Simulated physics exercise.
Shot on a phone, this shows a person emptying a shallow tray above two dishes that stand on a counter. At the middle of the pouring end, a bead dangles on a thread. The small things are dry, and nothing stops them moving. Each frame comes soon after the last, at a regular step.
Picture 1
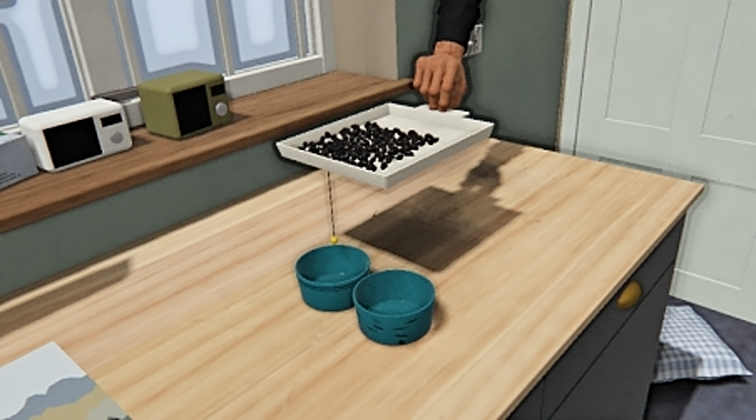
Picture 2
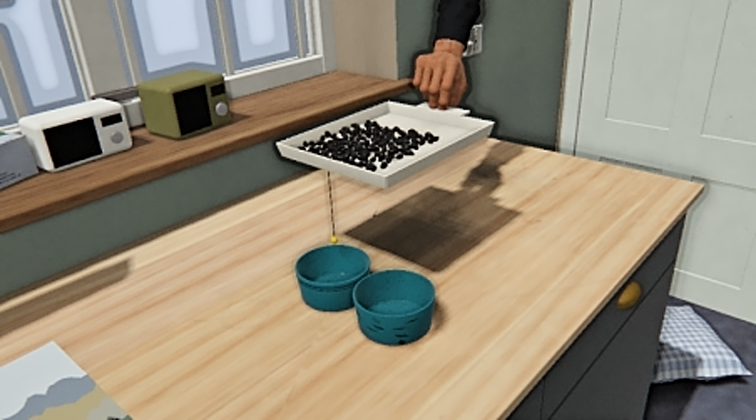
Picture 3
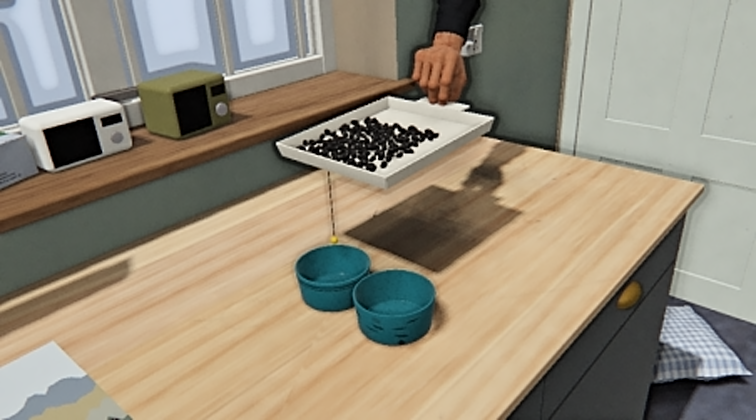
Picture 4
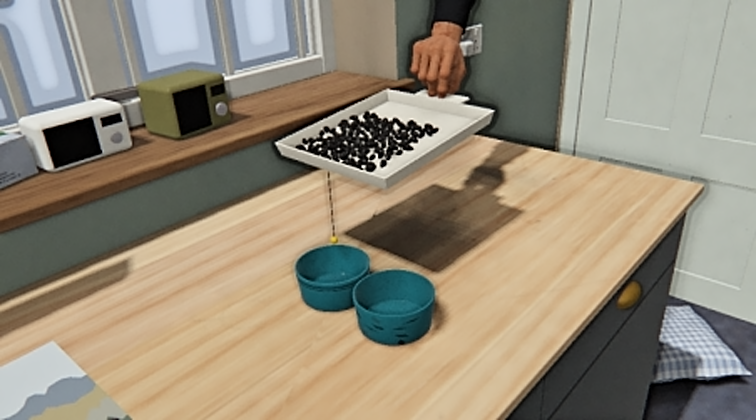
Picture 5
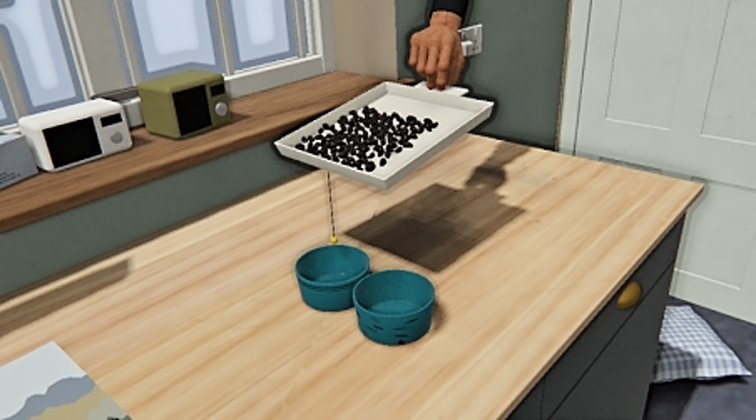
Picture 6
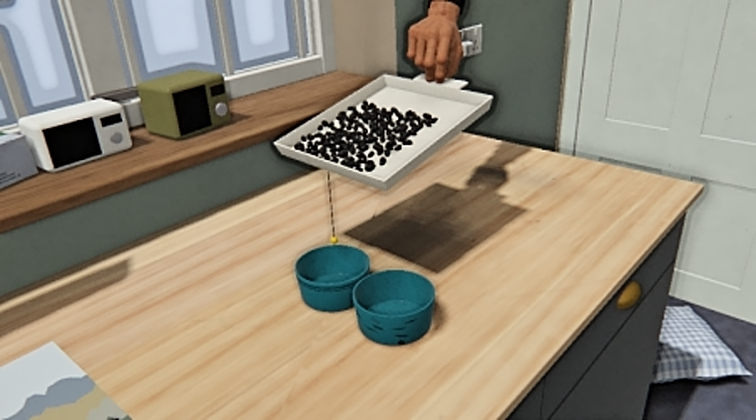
A hand reaches in from the top over a pale wooden counter, seen from slightly above in a kitchen with a window and grey-green walls. It holds a shallow white tray of black beans above two teal dishes, a yellow bead hanging on a thread beneath, two small appliances behind. The hand gradually tilts the tray toward the viewer, while the camera stays still.
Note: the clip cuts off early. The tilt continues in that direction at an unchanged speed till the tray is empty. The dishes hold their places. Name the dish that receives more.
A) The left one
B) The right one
Answer: A.
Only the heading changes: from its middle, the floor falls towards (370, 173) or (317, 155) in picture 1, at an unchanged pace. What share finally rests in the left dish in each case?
In turn 20 and 0 in a hundred.
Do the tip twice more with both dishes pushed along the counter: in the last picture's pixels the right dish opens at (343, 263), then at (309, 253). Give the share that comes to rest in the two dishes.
Roughly 30 per cent the first time and 30 per cent the second.
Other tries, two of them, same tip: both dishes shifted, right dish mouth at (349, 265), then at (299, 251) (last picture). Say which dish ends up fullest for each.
The dish to the right; the dish to the right.
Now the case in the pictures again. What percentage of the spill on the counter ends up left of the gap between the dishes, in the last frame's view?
Near 100 in a hundred.
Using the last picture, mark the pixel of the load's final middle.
Near pixel (321, 296).
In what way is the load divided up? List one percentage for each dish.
Left 40 per cent, right 20 per cent.
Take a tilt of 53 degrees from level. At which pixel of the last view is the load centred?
Somewhere near pixel (338, 133).
Soon, tray tipped steeply; all on the tray.
A while on, tray tipped right over; nearly all on the tray; a stray few outside both; a stray few in the air.
Towards the end, tray tipped past a quarter turn; about a quarter in the right dish; about a third in the left dish; about a third outside both.
Finally, tray tipped past a quarter turn; about a quarter in the right dish; about a third in the left dish; about a third outside both.
